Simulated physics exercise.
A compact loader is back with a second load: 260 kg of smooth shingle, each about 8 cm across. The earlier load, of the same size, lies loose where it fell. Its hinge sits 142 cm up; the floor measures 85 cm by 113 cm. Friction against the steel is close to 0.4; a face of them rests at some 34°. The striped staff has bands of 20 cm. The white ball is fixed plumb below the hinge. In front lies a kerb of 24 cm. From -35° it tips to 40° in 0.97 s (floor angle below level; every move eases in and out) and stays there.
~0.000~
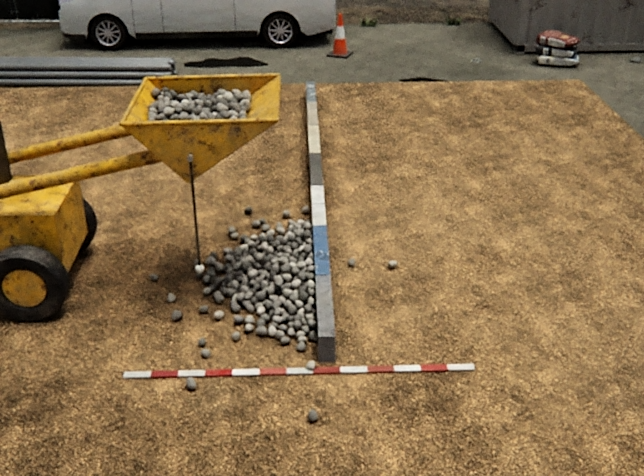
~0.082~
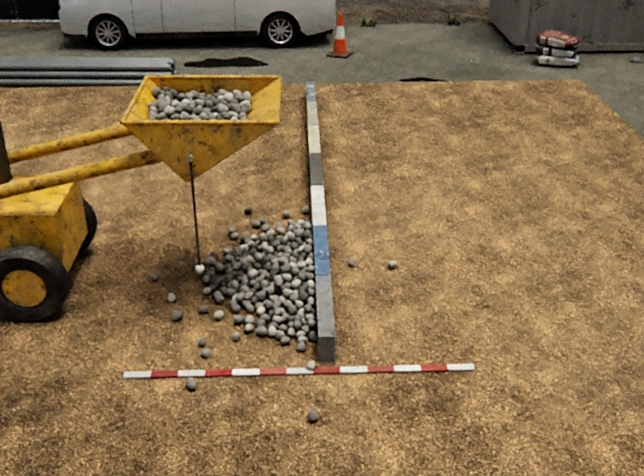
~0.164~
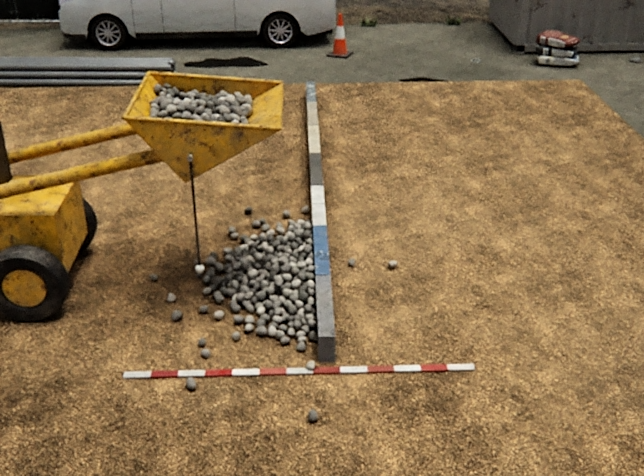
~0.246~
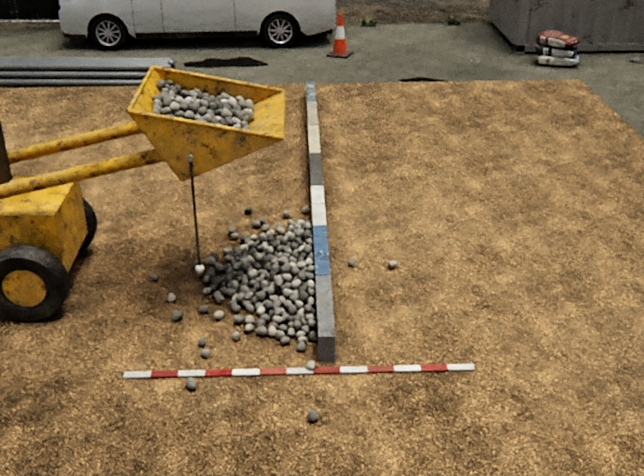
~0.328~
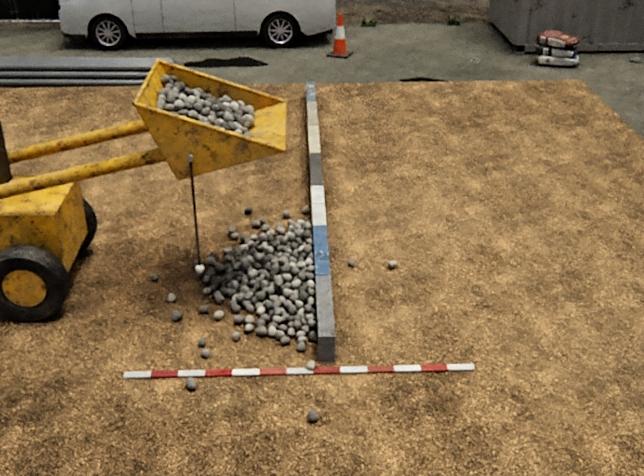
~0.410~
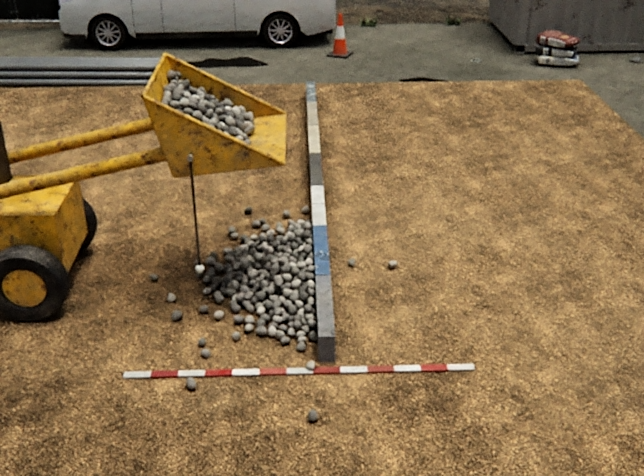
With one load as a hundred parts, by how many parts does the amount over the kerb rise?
Some 38 per cent is added.
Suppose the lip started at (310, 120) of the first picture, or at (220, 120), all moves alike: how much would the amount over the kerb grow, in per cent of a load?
Near 80 per cent from the first place, 0 from the second.
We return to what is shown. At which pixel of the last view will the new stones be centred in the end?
Near (310, 267).
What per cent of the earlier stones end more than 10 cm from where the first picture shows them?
About 5 per cent.
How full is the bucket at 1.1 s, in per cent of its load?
Roughly 70 per cent is still inside.
After 0.7 s the floor is at 29°; in per cent of one load, 100 in the bucket, 99 on this side of the kerb; the foremost stones are at (326, 270).
After 1.1 s the floor is at 40°; in per cent of one load, 70 in the bucket, 129 on this side of the kerb; the foremost stones are at (326, 270).
After 1.4 s the floor is at 40°; in per cent of one load, 10 in the bucket, 180 on this side of the kerb, 10 over the kerb; the foremost stones are at (373, 268).
After 4.0 s the floor is at 40°; in per cent of one load, 0 in the bucket, 162 on this side of the kerb, 38 over the kerb; the foremost stones are at (516, 288). Net gain over the kerb, 38.
